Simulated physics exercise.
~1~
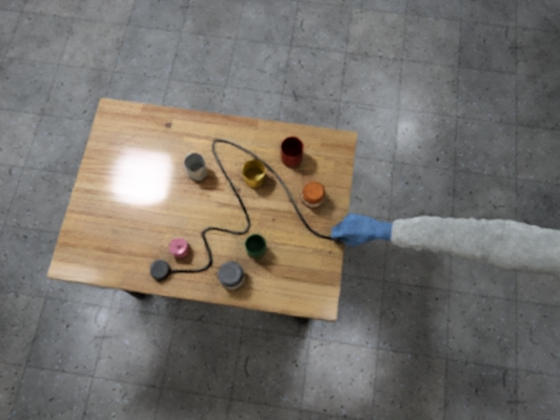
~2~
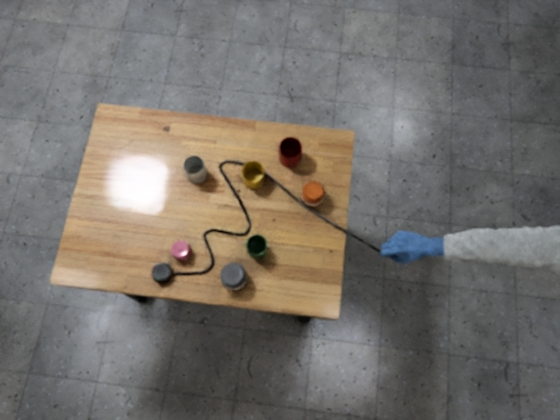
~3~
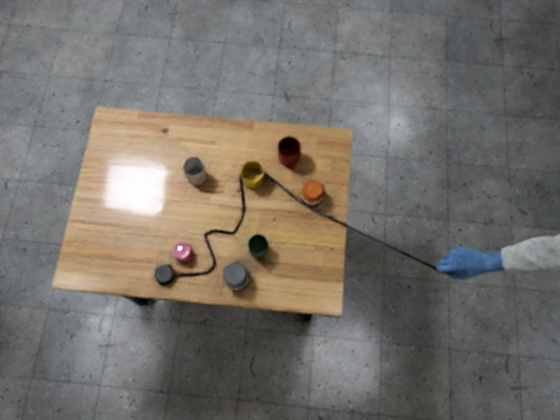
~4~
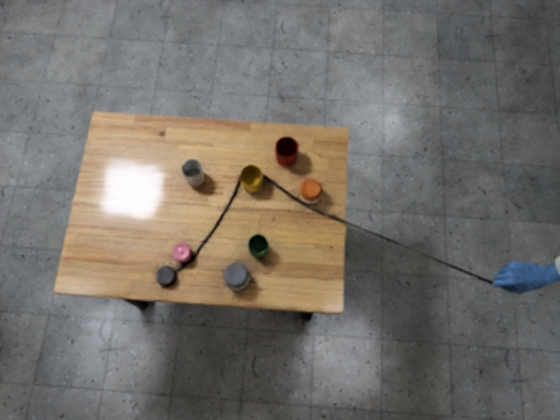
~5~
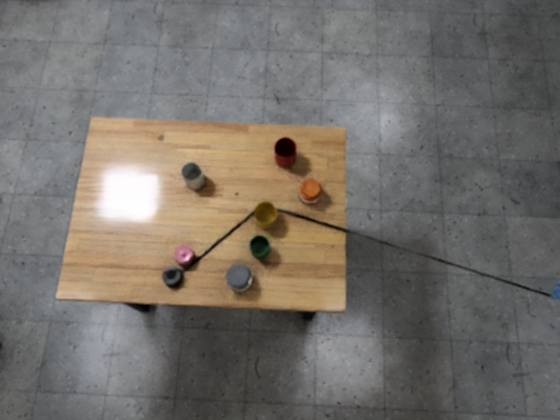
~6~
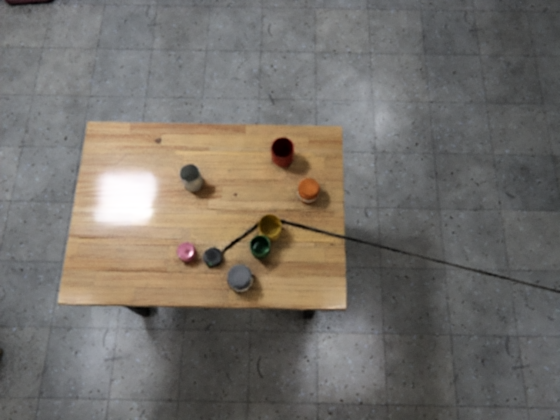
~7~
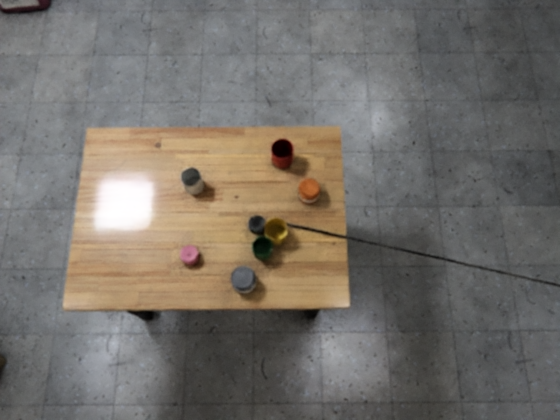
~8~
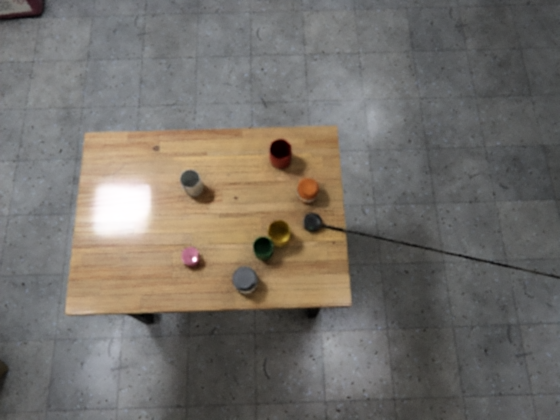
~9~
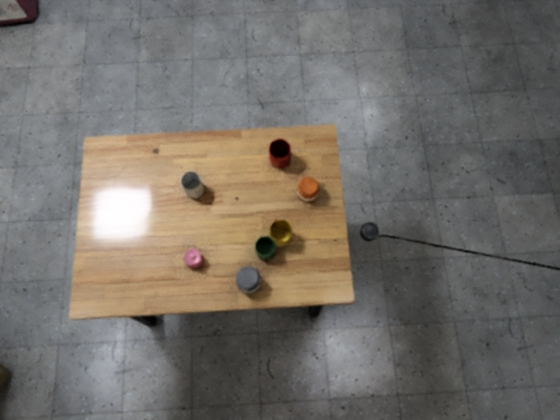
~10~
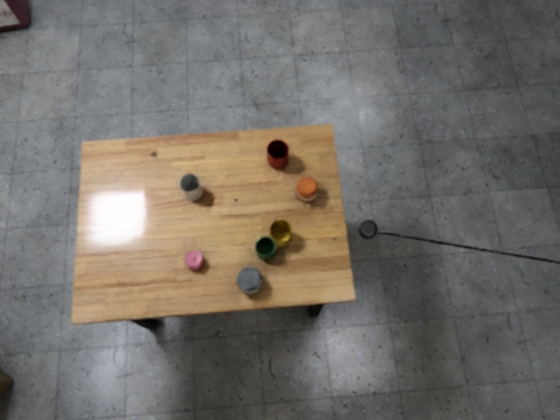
A blue-gloved hand draws a long black lead rightward off a wooden lab table, seen from above at a slant. Yellow, red and orange containers stand toward the right, green and grey ones near the front, a pale grey-topped cup at upper left, and a small pink pot beside the dark round pad at lower left. The winding lead straightens, catches round the yellow cup and drags it down toward the green mug. The pad then slides away from the pink pot, passes the yellow cup and leaves the right edge, ending beyond the table while the containers remain upright.
